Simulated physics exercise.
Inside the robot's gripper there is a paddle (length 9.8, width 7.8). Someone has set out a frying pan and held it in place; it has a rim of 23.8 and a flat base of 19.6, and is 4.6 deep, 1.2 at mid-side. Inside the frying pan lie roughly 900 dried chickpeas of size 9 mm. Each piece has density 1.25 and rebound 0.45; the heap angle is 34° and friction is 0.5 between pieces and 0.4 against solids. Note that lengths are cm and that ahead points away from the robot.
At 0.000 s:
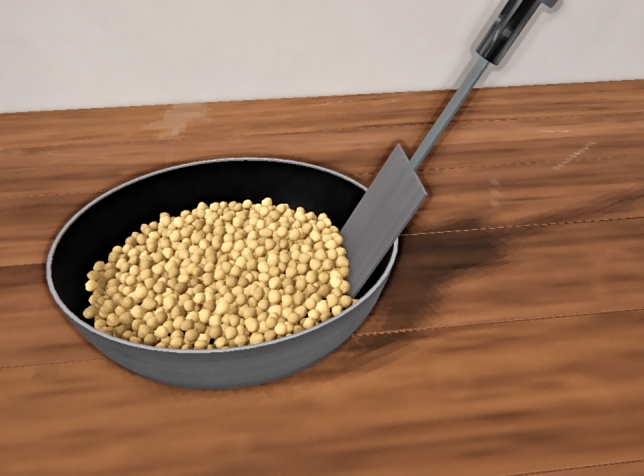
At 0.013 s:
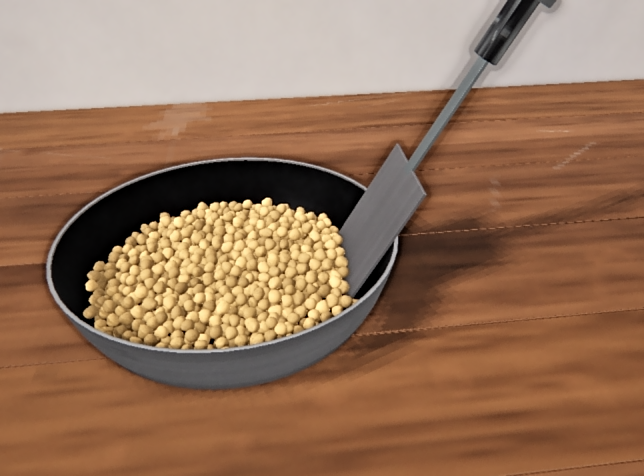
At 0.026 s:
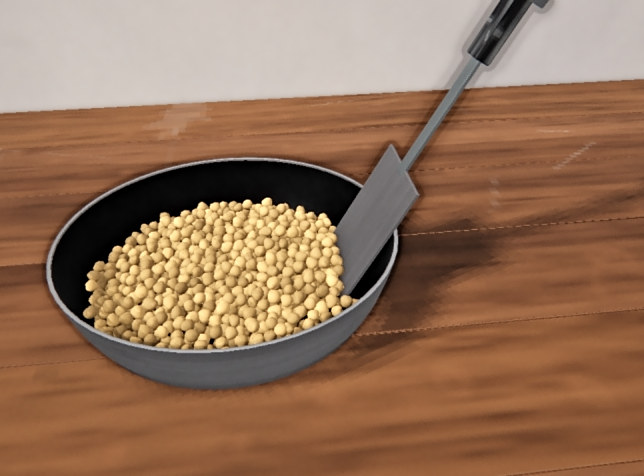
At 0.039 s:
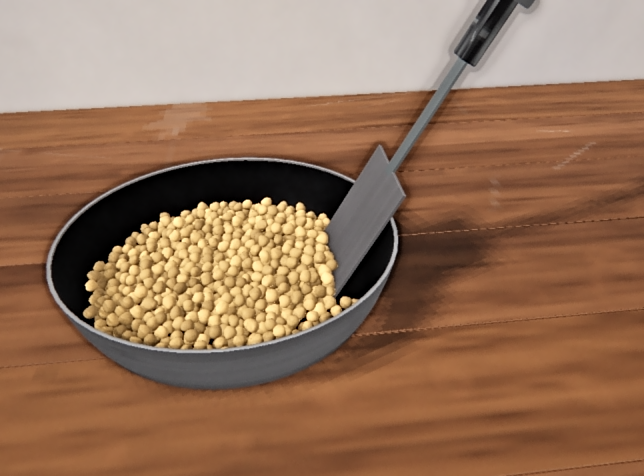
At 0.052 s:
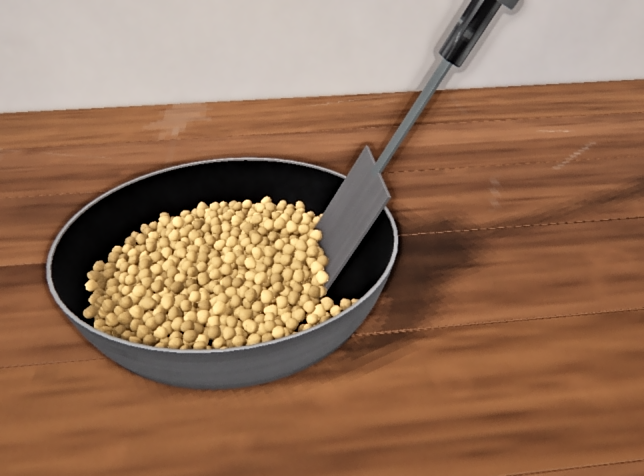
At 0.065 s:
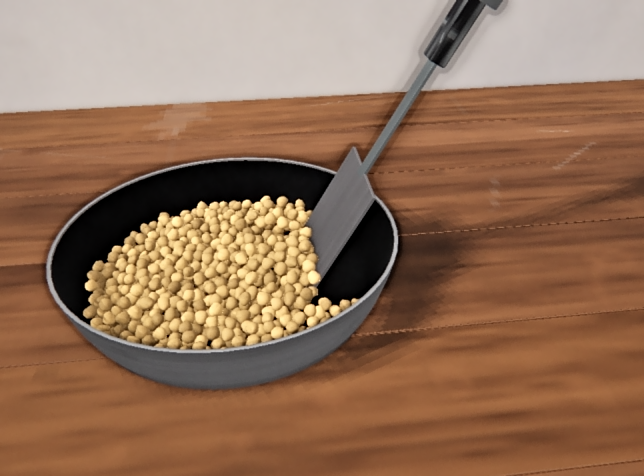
On a brown wooden surface backed by a pale grey wall, seen from above at an angle by a still camera, a dark frying pan sits left of centre. It holds a heap of pale yellow chickpeas, with a flat grey paddle on a thin rod with a black handle leaning in at the right. The paddle barely shifts, then slides slowly left, pushing nearby chickpeas and baring dark pan behind it.
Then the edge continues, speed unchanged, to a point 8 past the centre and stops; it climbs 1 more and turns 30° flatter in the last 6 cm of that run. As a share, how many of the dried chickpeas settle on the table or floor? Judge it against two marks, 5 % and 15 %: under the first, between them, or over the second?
Under the first, so below 5 %.
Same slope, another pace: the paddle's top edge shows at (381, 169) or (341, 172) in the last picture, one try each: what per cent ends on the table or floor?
First try about 0 %, second try about 10 %.
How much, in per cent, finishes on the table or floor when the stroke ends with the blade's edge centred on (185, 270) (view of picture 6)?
I'd put it near 0 per cent.
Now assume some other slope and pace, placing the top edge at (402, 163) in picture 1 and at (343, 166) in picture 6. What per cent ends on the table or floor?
About 5 per cent.
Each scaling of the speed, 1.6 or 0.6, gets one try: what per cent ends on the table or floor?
Around 10 per cent and around 0 per cent.
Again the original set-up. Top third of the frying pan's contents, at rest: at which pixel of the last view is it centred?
Roughly at (113, 256).
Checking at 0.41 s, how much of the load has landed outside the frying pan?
Estimate: About 2 percent.
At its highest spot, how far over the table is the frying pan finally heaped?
Top of the heap: Roughly 6.0 cm above the table top.
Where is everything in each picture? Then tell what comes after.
The first frame shows paddle top edge at (412, 167), sloping 60°; upper third of the load around (235, 262), from x 90 to 360, top at y 205; 900 in the frying pan.
The second frame shows paddle top edge at (411, 167), sloping 60°; upper third of the load around (235, 262), from x 90 to 360, top at y 205.
The third frame shows paddle top edge at (404, 168), sloping 60°; upper third of the load around (238, 262), from x 90 to 360, top at y 205.
The fourth frame shows paddle top edge at (392, 168), sloping 60°; upper third of the load around (245, 260), from x 90 to 360, top at y 205.
The fifth frame shows paddle top edge at (378, 169), sloping 60°; upper third of the load around (244, 260), from x 90 to 360, top at y 200.
The sixth frame shows paddle top edge at (364, 170), sloping 60°; upper third of the load around (241, 259), from x 90 to 360, top at y 200; 900 in the frying pan.
After 0.12 s, sloping 60°, highest piece 5 above the table; 900 in the frying pan.
After 0.18 s, sloping 49°, highest piece 5 above the table; 900 in the frying pan.
After 0.41 s, sloping 30°, highest piece 6 above the table; 881 in the frying pan, 19 on the table or floor.
After 1.46 s, sloping 30°, highest piece 6 above the table; 881 in the frying pan, 19 on the table or floor.
At rest, 881 in the frying pan, 19 on the table or floor. That is 2 % on the table or floor.
